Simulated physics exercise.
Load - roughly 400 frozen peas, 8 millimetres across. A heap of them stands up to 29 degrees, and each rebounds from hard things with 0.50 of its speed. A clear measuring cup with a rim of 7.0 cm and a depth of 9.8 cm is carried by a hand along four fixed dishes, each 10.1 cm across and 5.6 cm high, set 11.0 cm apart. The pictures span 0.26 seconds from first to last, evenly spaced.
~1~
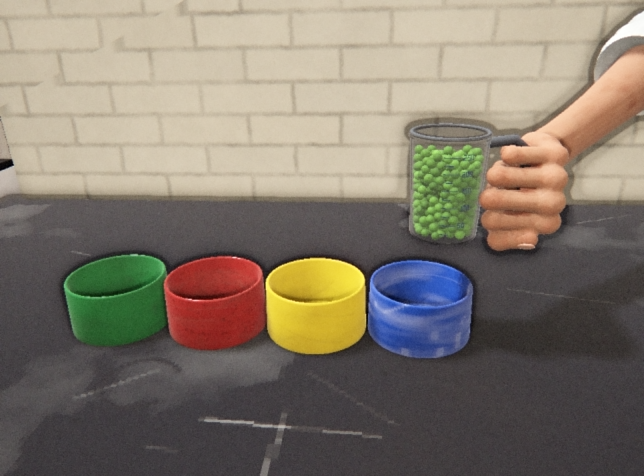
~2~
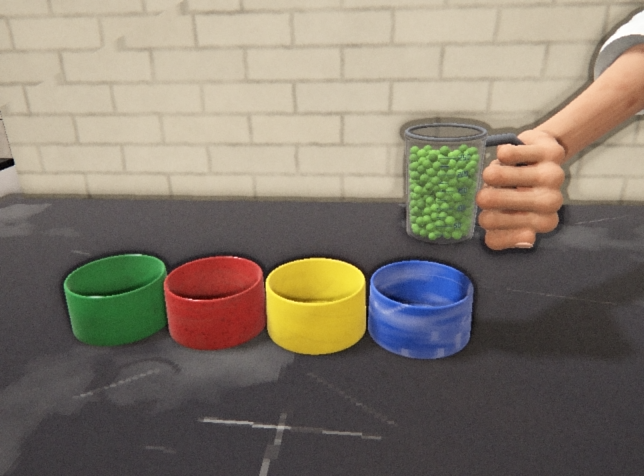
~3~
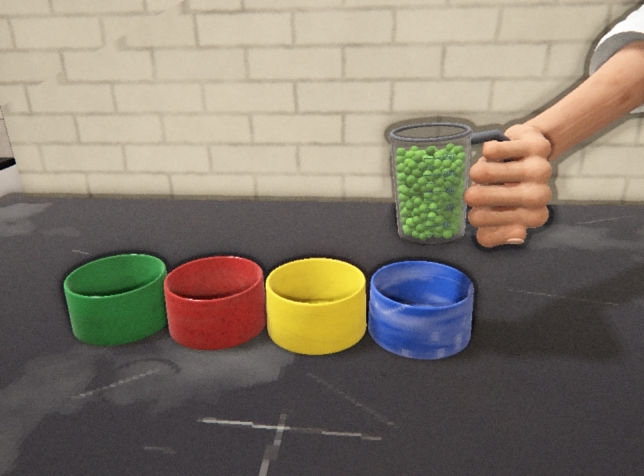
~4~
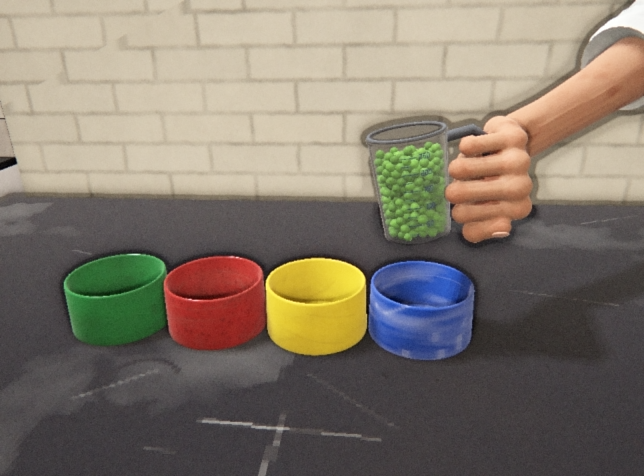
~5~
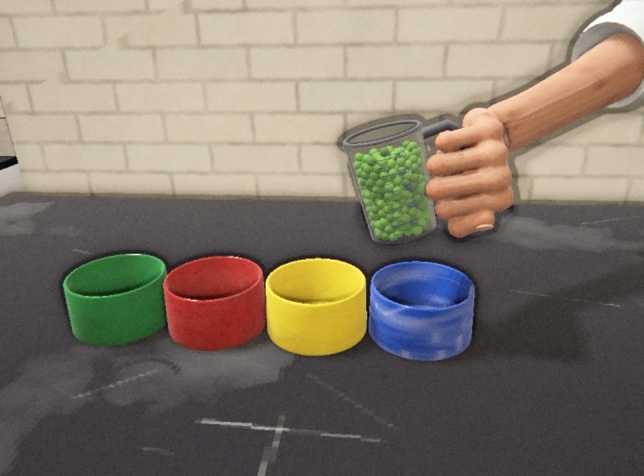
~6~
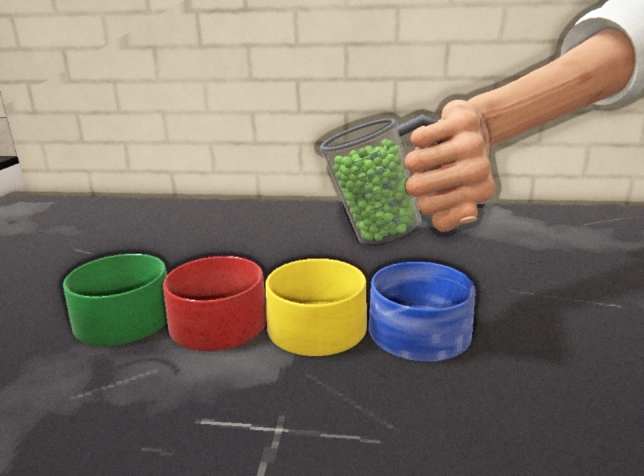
Hand moving a clear cup of green peas leftward while tilting it left, above green, red, yellow and blue dishes.
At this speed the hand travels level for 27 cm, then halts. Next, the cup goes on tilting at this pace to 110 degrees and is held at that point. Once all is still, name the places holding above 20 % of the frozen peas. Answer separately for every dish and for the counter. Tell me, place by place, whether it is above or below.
In order: Red: Stays within a fifth; blue: Stays within a fifth; green: Goes past a fifth; yellow: Stays within a fifth; counter: Stays within a fifth.
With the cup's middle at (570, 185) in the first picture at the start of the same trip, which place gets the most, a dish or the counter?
The biggest share goes to red.
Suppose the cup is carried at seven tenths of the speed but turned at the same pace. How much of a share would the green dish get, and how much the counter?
In that case: Green 100, and counter 0.
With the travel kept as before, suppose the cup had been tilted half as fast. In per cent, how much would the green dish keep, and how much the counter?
Shares: Green at 100; counter at 0.
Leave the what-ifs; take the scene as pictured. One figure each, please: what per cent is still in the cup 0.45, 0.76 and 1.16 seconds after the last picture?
Roughly 100, then 90, then 40.
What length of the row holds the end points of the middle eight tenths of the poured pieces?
It spans roughly 6 centimetres along the row.
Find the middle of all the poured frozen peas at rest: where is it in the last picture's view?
Roughly pixel (119, 300).
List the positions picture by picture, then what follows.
Cup at (446, 184), tilt 0 degrees, lip at (412, 132), moved 0.0 cm; middle of the pieces at (447, 187); blue dish at (421, 283); yellow dish at (316, 280); red dish at (214, 278); green dish at (116, 275), in the first frame.
Cup at (443, 184), tilt 1 degrees, lip at (407, 133), moved 0.4 cm; middle of the pieces at (444, 187), in the second frame.
Cup at (431, 184), tilt 4 degrees, lip at (391, 135), moved 1.6 cm; middle of the pieces at (432, 187), in the third frame.
Cup at (412, 184), tilt 9 degrees, lip at (368, 139), moved 3.3 cm; middle of the pieces at (413, 187), in the fourth frame.
Cup at (393, 184), tilt 14 degrees, lip at (345, 143), moved 5.1 cm; middle of the pieces at (395, 186), in the fifth frame.
Cup at (374, 183), tilt 19 degrees, lip at (322, 147), moved 6.9 cm; middle of the pieces at (376, 186); blue dish at (422, 284); yellow dish at (316, 281); red dish at (214, 278); green dish at (116, 274), in the sixth frame.
Then, 0.45 s after the last picture, tilt 62 degrees; cup holds 100 %.
Then, 0.76 s after the last picture, tilt 92 degrees; cup holds 90 %, green 5 %.
Then, 1.16 s after the last picture, tilt 110 degrees; cup holds 40 %, green 50 %.
In the end, red 0 %, blue 0 %, green 100 %, yellow 0 %, counter 0 %.
